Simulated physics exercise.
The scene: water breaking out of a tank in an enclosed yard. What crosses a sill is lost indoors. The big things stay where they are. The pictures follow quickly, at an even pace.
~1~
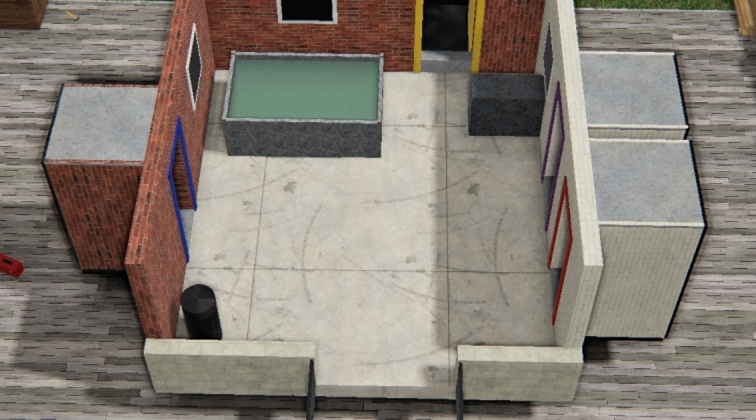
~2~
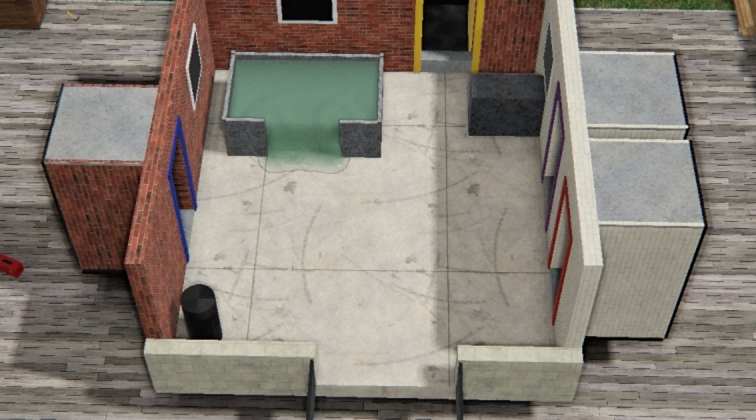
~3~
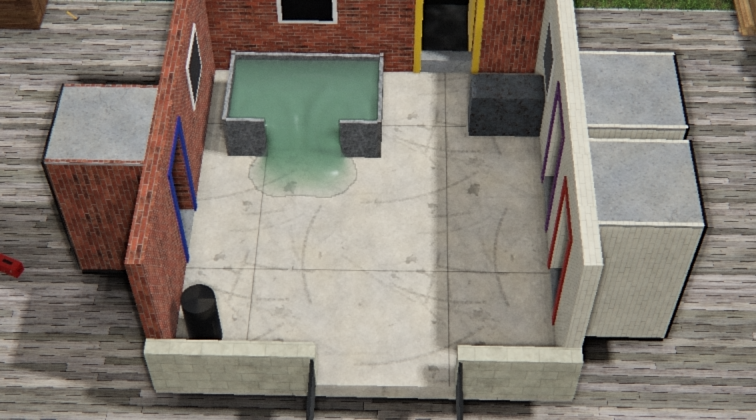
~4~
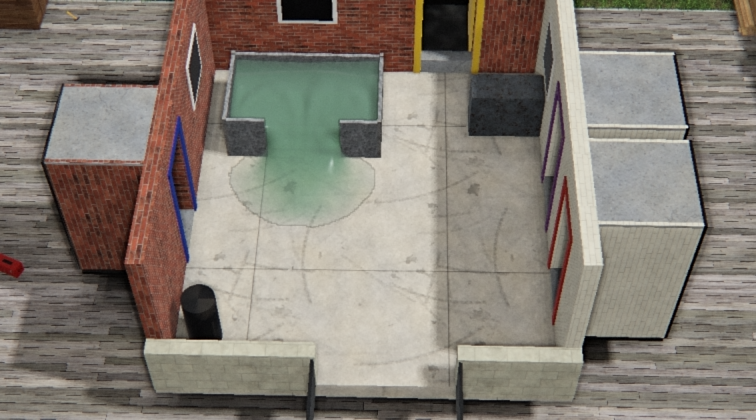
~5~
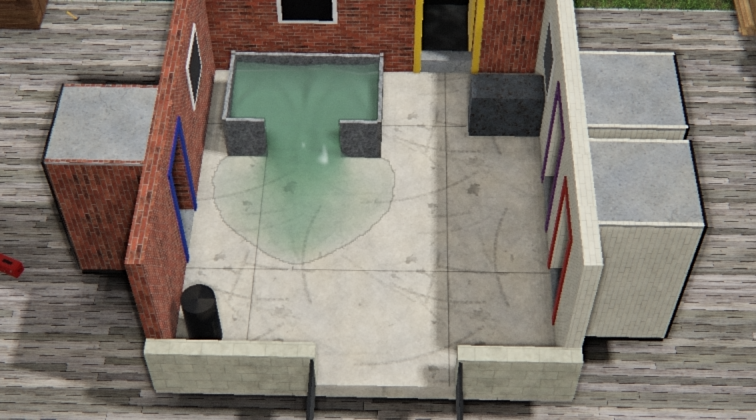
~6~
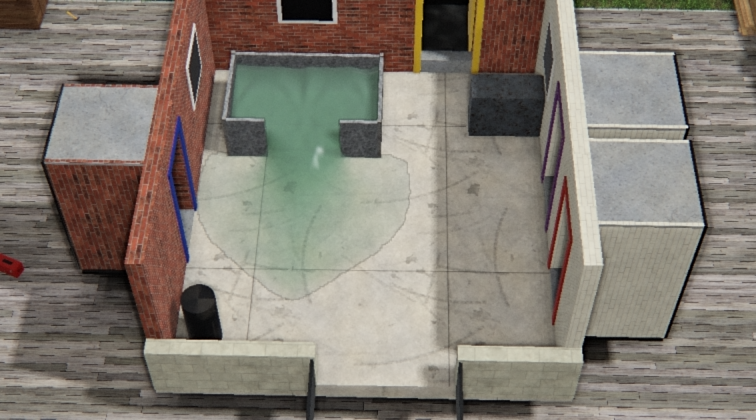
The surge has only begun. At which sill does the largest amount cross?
The blue door.
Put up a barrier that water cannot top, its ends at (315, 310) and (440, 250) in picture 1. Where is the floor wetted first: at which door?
The blue door.
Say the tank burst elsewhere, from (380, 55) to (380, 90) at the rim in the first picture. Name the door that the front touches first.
It is the door marked yellow.
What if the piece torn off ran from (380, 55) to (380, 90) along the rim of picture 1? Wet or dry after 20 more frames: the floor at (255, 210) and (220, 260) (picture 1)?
As listed: Free of water, dry.
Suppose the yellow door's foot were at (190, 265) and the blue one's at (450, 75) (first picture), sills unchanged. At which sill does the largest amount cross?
That is the red door.
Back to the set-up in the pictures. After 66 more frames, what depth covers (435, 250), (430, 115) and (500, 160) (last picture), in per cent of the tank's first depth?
In that order: 4, 2 and 8 per cent.
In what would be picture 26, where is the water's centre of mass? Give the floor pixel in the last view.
Near (306, 230).
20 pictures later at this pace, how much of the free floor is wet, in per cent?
I make it 60 per cent.
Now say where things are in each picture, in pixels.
In the first frame, the open tank at (305, 90) is whole and still.
In the second frame, water pours out at (304, 144) and has run to (264, 163).
In the third frame, water pours out at (304, 145) and has run to (265, 189).
In the fourth frame, the front is at (321, 222), out from the gap at (304, 145).
In the fifth frame, the front is at (288, 258), out from the gap at (304, 145).
In the sixth frame, the front is at (285, 294), out from the gap at (304, 145).
A moment on, water covers 45 % of the floor; yellow door not reached, red door not reached, purple door not reached, blue door a trickle in.
Next, water covers 55 % of the floor; yellow door not reached, red door not reached, purple door not reached, blue door some in.
Then, water covers 60 % of the floor; yellow door not reached, red door wet at the sill, nothing in, purple door not reached, blue door some in.
Later, water covers 65 % of the floor; yellow door not reached, red door a trickle in, purple door wet at the sill, nothing in, blue door a lot in.
In the end, water covers 90 % of the floor; yellow door not reached, red door some in, purple door wet at the sill, nothing in, blue door a lot in; the blue door has let in the most.
